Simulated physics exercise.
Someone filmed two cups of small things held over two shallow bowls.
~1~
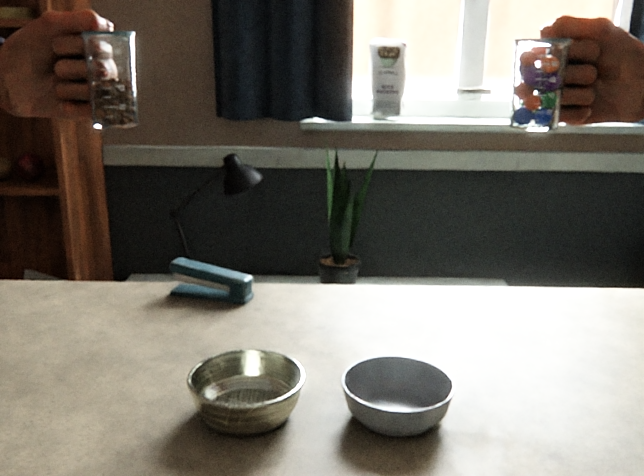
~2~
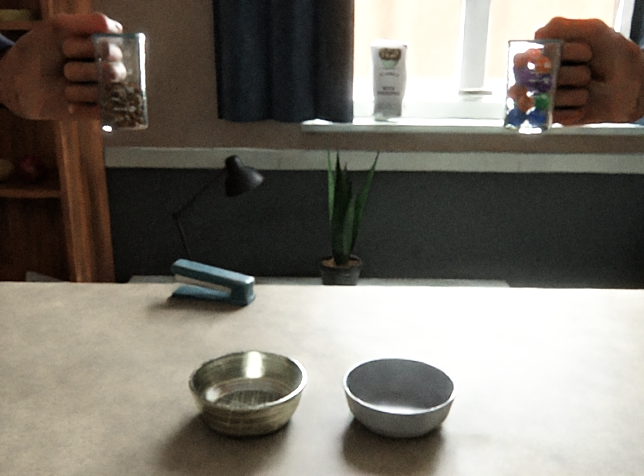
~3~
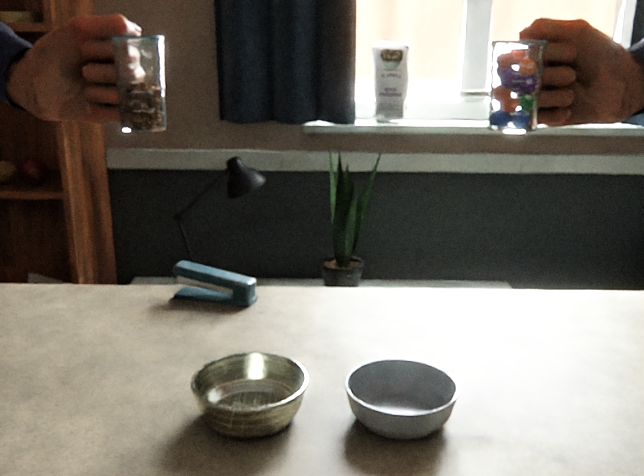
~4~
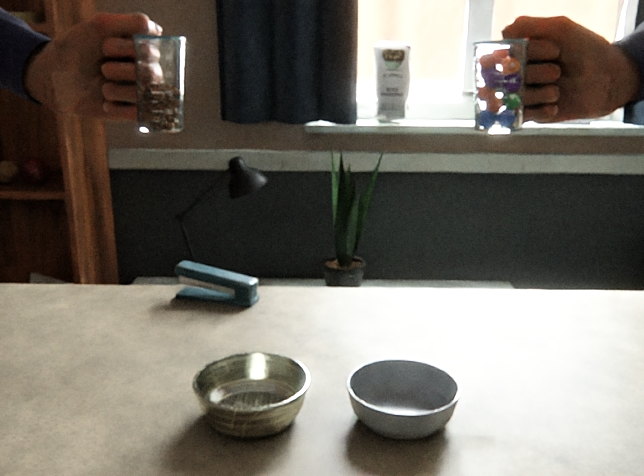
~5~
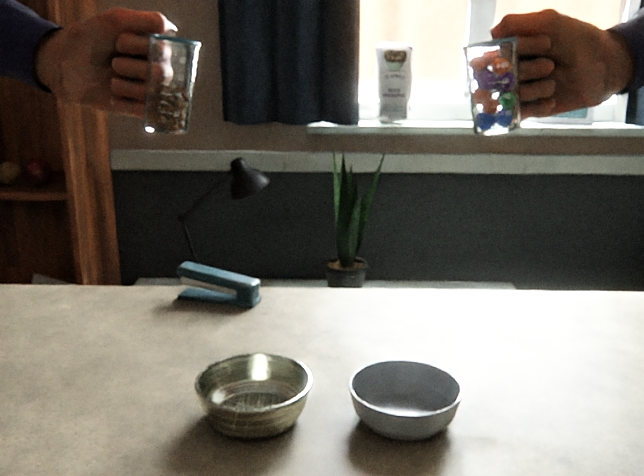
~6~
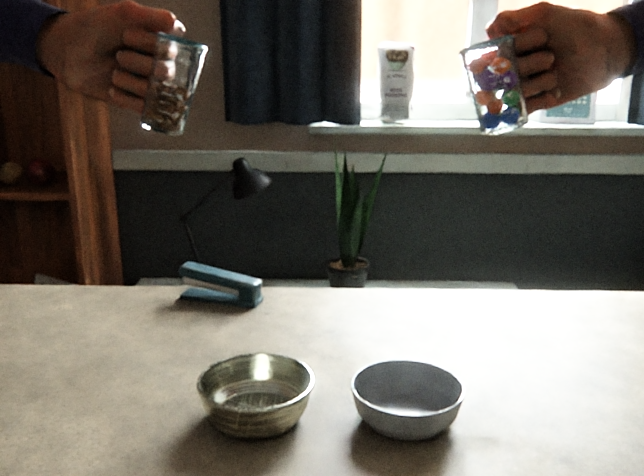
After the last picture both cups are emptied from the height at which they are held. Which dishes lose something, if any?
Looking at the left dish, it sheds a few pieces; the right dish sheds a few pieces.
Then, 0.45 s later than the last frame, left, every one still in the cup; right, every one still in the cup.
Then, 0.93 s later than the last frame, left, every one still in the cup; right, every one still in the cup.
Then, 1.49 s later than the last frame, left, about a tenth still in the cup, roughly a quarter in the dish, roughly two thirds in the air; right, roughly half in the dish, about a tenth outside the dish, roughly half in the air.
When it is over, left, the larger part in the dish, about a tenth outside the dish; right, roughly half in the dish, roughly half outside the dish.
